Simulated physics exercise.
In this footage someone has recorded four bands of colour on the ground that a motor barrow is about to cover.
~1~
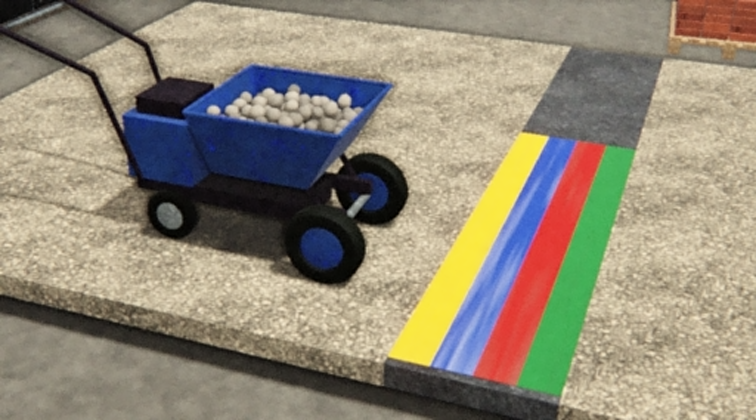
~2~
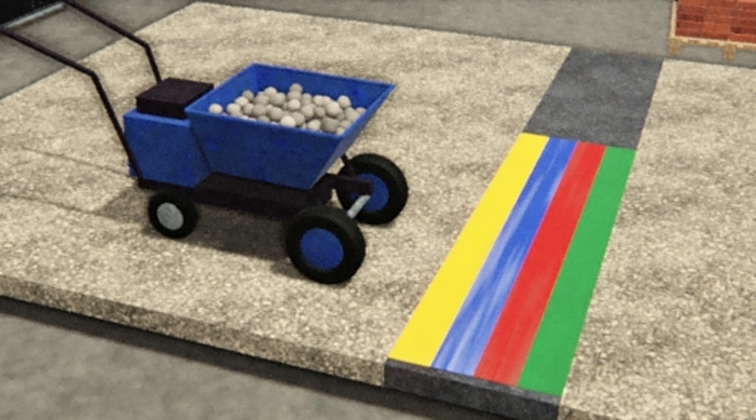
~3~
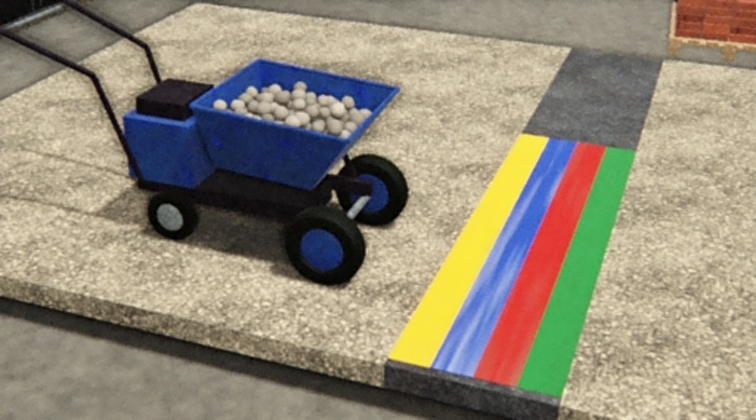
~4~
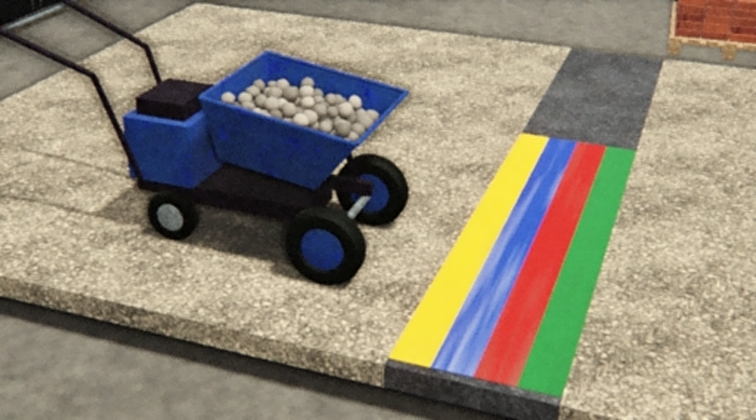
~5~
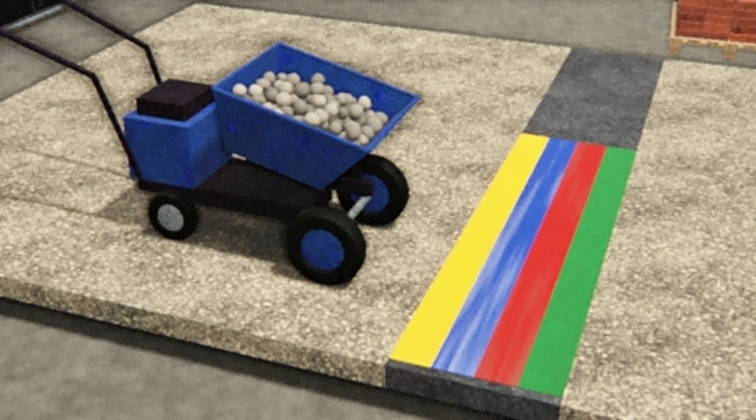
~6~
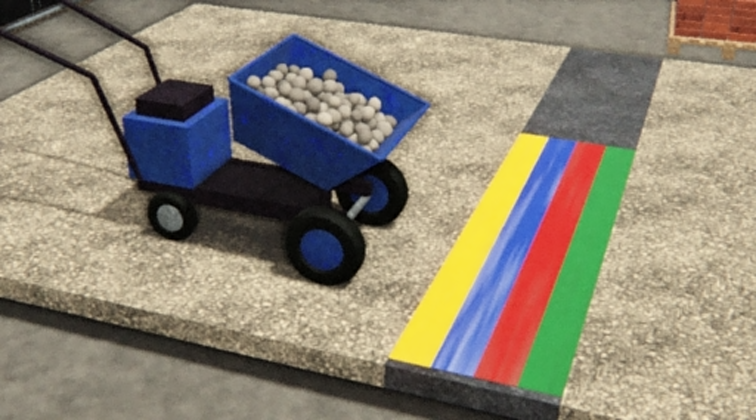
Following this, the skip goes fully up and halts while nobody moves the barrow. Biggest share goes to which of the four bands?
Biggest share: Blue.
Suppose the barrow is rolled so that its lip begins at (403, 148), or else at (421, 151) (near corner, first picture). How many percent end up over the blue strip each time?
Estimates, in order: 0 % then 0 %.
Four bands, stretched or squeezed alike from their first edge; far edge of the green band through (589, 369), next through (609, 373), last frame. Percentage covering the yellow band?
First some 20, then 30 per cent.
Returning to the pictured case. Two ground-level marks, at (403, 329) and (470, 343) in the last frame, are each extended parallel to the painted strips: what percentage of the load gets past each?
First some 100, then 60 per cent.
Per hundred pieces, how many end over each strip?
In percent: Yellow strip 20, blue strip 35, red strip 25, green strip 10.
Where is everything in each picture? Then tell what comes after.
Lip of the skip at (339, 137), level; top of the load at (286, 119), river pebbles; yellow strip at (426, 328); blue strip at (467, 337); red strip at (508, 346); green strip at (551, 356), in the first frame.
Lip of the skip at (341, 138), tipped barely; top of the load at (288, 119), in the second frame.
Lip of the skip at (347, 141), tipped barely; top of the load at (275, 109), in the third frame.
Lip of the skip at (356, 145), tipped a little; top of the load at (282, 105), in the fourth frame.
Lip of the skip at (369, 151), tipped a little; top of the load at (281, 109), in the fifth frame.
Lip of the skip at (381, 160), tipped clearly; top of the load at (285, 91); yellow strip at (427, 330); blue strip at (467, 338); red strip at (509, 347); green strip at (551, 356), in the sixth frame.
Soon after the last picture, skip tipped steeply; all in the skip.
A little later, skip tipped right over; most in the skip; a stray few over the yellow strip; a small part over the blue strip; a stray few over the red strip; a stray few falling.
Later still, skip tipped right over; about a quarter in the skip; a small part over the yellow strip; about a third over the blue strip; about a quarter over the red strip; a small part over the green strip; a small part off the paint.
By the end, skip tipped right over; a stray few in the skip; about a quarter over the yellow strip; about a third over the blue strip; about a quarter over the red strip; a small part over the green strip; a small part off the paint.
